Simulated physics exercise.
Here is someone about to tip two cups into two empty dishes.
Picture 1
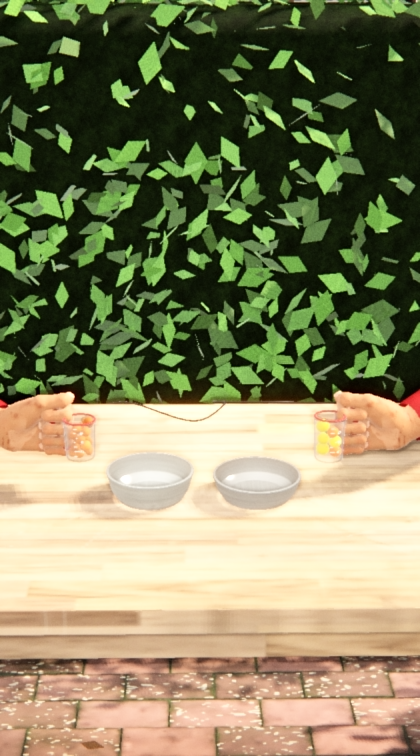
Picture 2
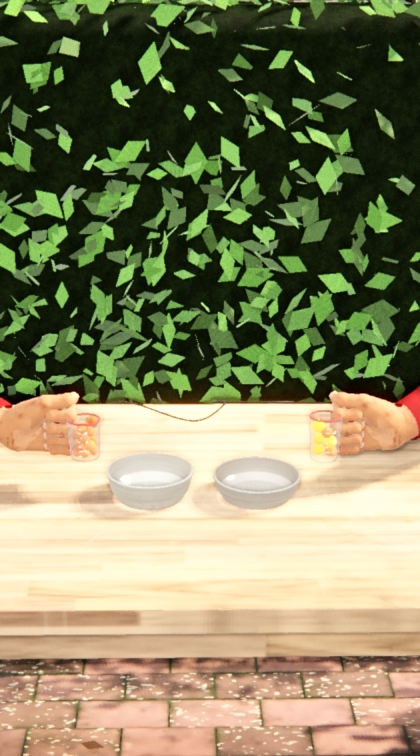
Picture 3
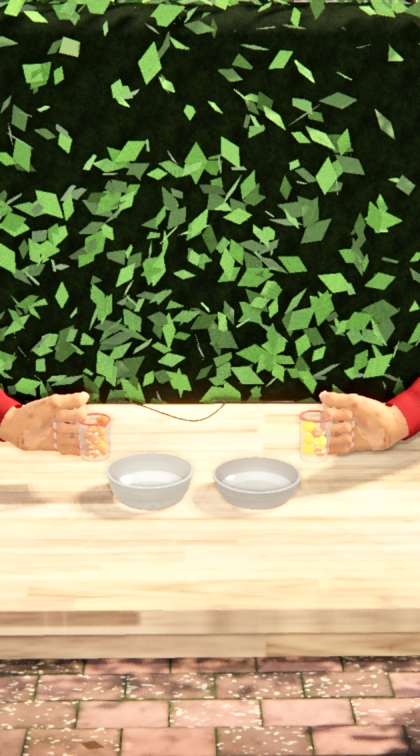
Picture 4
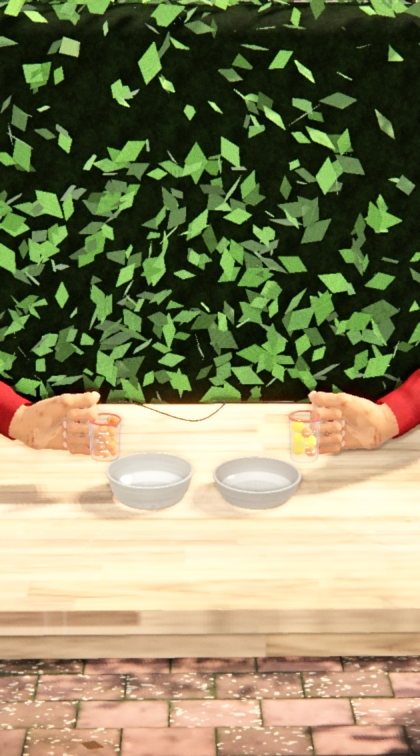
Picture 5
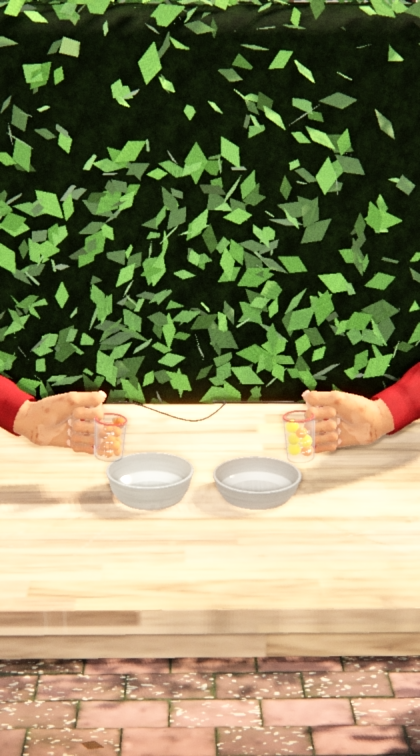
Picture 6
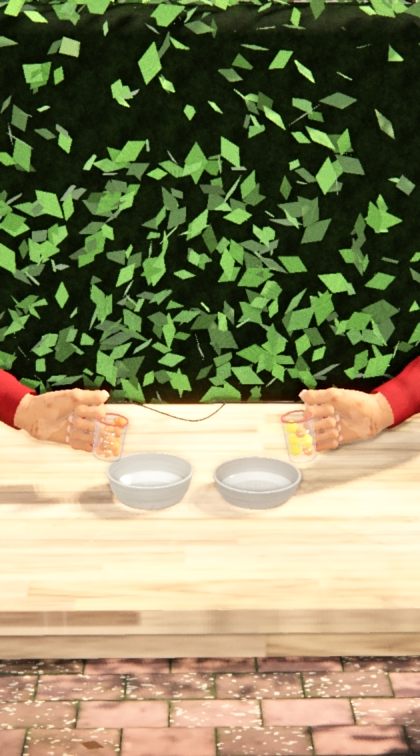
Two red-sleeved arms reach in from the left and right edges over a pale wooden table, seen from the front and slightly above, with a leafy green hedge behind and reddish paving below. Each hand holds a clear cup, orange-brown pieces in the left and yellow and orange ones in the right, near two empty grey dishes. Both cups slide inward, then lean slightly toward each other, while the camera stays still.
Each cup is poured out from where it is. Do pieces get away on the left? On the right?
The left dish keeps them all; the right one keeps them all.
Then, 0.38 s past the last view, left, all still in the cup; right, all still in the cup.
Then, 0.86 s past the last view, left, all still in the cup; right, all still in the cup.
Then, 1.37 s past the last view, left, about two thirds still in the cup, about a quarter in the dish, a small part in the air; right, about two thirds still in the cup, about a quarter in the air.
Finally, left, all in the dish, none outside the dish; right, all in the dish, none outside the dish.
